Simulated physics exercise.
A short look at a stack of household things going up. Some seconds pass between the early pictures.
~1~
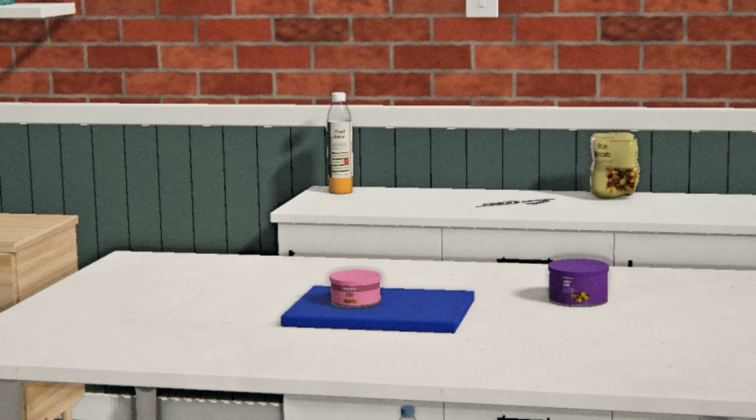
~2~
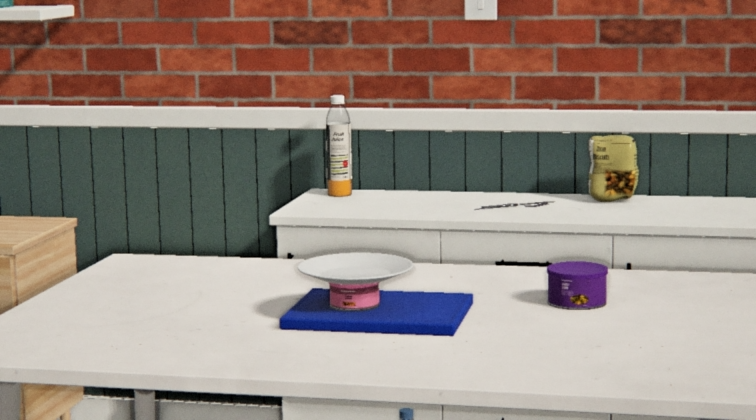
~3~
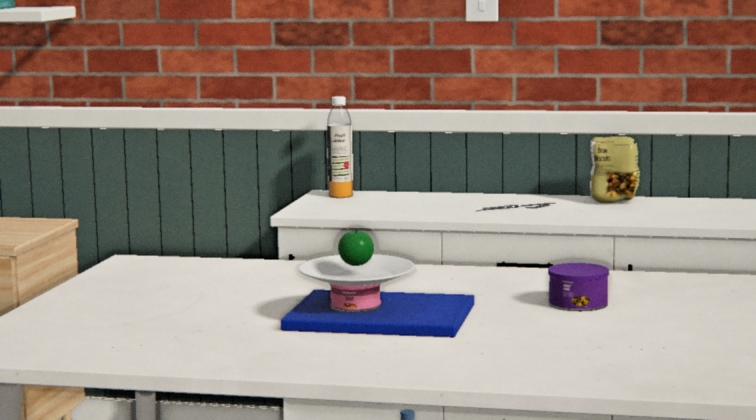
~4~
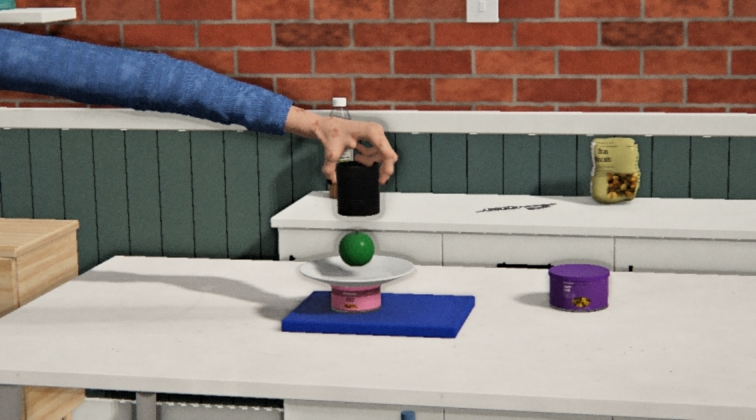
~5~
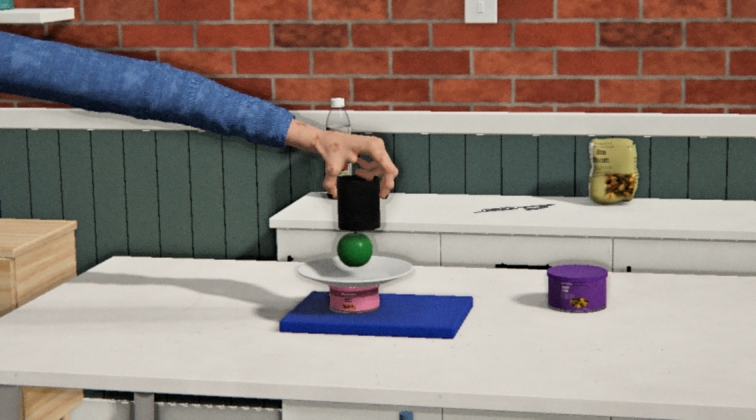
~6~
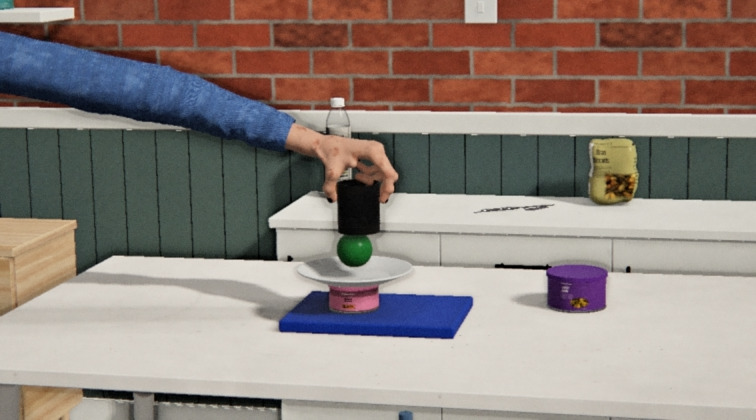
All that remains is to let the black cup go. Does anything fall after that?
As it turns out, it comes apart.
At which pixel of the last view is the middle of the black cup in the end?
Around (523, 306).
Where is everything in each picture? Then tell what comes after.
The last thing is not in view yet; purple tub (578, 283), in the first picture.
The last thing is not in view yet; blue tray (379, 311), in the second picture.
The last thing is not in view yet; white plate (357, 272), in the third picture.
On its way; black cup (358, 188); pink tub (356, 294), in the fourth picture.
On its way; black cup (359, 203); green apple (355, 250), in the fifth picture.
In place under the hand; black cup (359, 207); purple tub (577, 289), in the sixth picture.
Then, 0.40 s after the last picture, black cup now fallen.
Then, 0.70 s after the last picture, things are still on the move.
At rest, fallen, black cup; the other 5 in place. Seen from the same camera at the end, black cup near (523, 306). The pile gives way.
